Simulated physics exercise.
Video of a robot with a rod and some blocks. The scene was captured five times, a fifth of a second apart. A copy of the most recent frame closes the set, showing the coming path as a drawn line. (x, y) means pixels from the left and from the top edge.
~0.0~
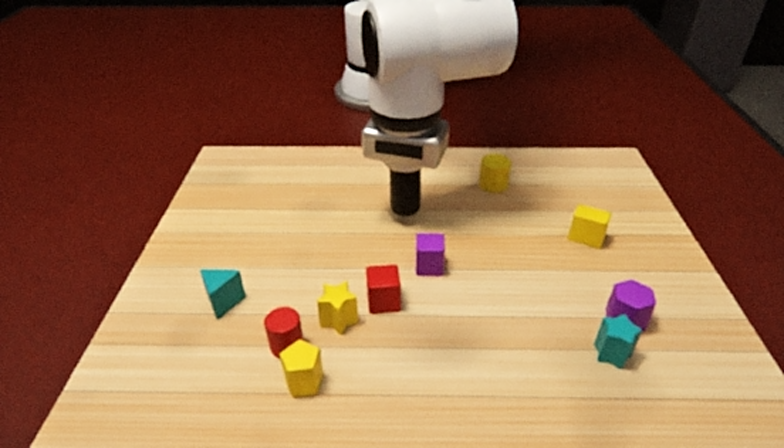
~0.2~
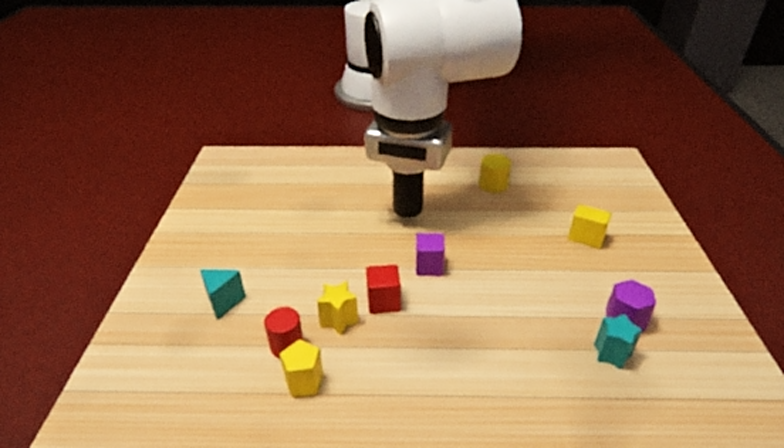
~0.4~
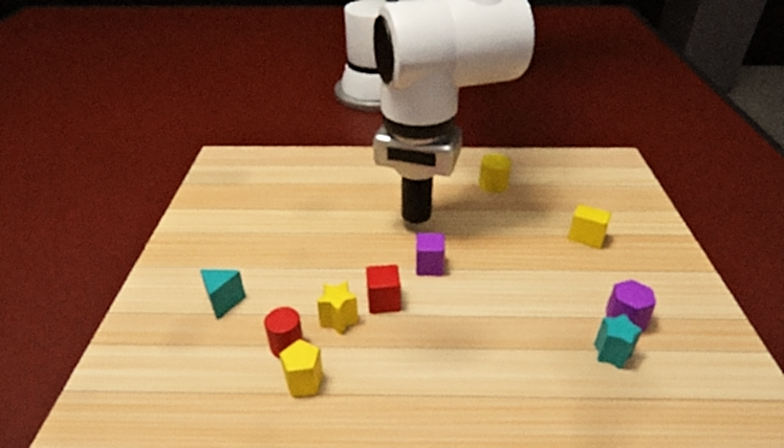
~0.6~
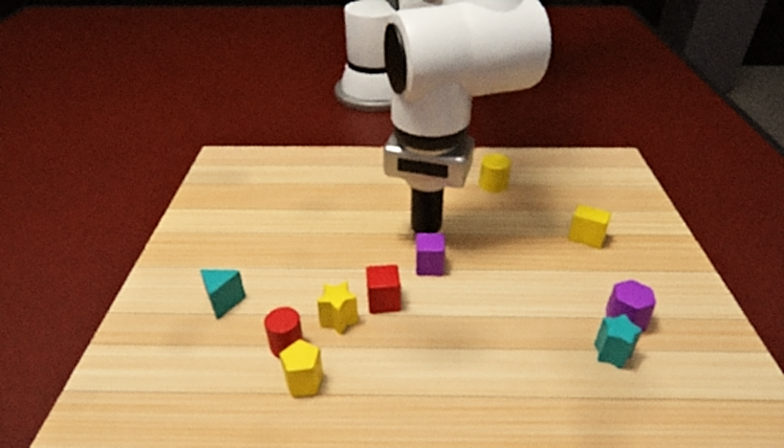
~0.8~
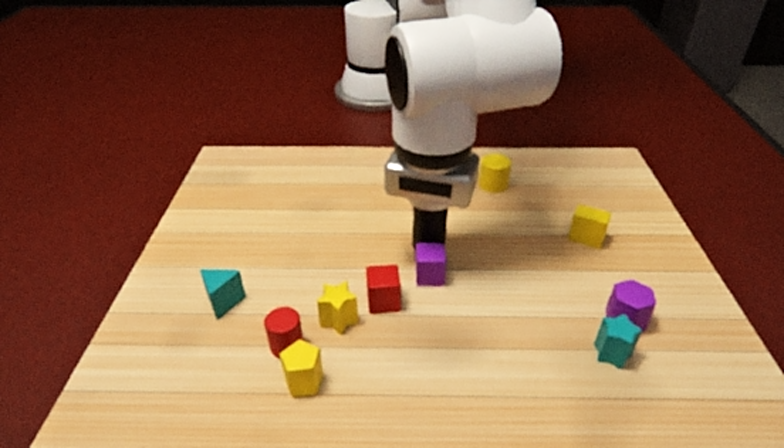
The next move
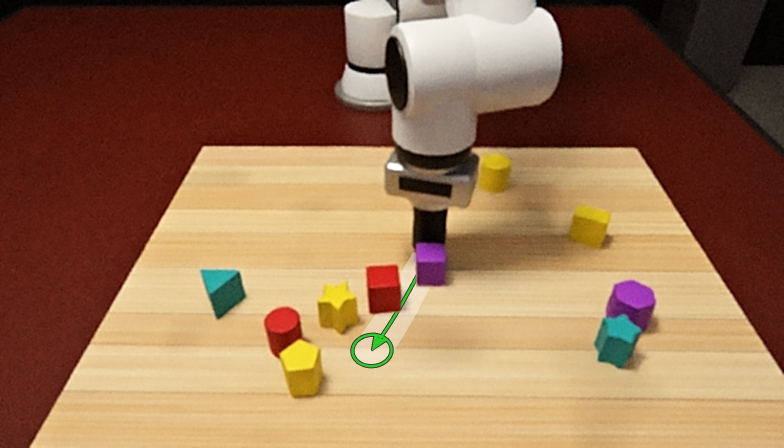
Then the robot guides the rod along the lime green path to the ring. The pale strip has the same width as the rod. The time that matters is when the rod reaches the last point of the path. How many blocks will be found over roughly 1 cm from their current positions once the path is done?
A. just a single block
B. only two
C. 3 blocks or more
That would be C.
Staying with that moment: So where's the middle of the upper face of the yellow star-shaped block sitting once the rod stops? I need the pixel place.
Its top middle: (309, 299).
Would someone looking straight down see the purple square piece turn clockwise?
The answer is no.
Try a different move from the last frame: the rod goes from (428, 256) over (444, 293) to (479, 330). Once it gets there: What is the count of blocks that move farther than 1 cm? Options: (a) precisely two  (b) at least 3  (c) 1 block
That would be c.
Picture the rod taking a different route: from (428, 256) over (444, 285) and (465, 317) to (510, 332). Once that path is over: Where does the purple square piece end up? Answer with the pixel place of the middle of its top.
The middle of its upper face should be somewhere near (442, 307).
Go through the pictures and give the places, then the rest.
In the first frame, tip of the rod at (405, 208), middles of tops, red round block at (282, 319), yellow star-shaped block at (336, 294), red square piece at (383, 275), purple square piece at (430, 241).
In the second frame, rod at (408, 210), nothing pushed.
In the third frame, rod at (416, 215), nothing pushed.
In the fourth frame, rod at (426, 227), nothing pushed.
In the fifth frame, rod at (429, 246), red round block at (282, 319), yellow star-shaped block at (336, 294), red square piece at (383, 275), purple square piece at (431, 251).
The line goes from (428, 256) over (404, 299) to (372, 350).
What follows on the original path. One third of the way, rod at (413, 275); purple square piece at (427, 282), turned 40° anticlockwise.
Two thirds of the way, rod at (394, 306); yellow star-shaped block at (320, 299), turned 45° clockwise; red square piece at (354, 302), turned 25° clockwise; purple square piece at (429, 298), turned 65° anticlockwise.
At the end, rod at (372, 339); red round block at (278, 319); yellow star-shaped block at (309, 299), turned 80° clockwise; red square piece at (330, 321), turned 80° clockwise; purple square piece at (429, 298), turned 65° anticlockwise.
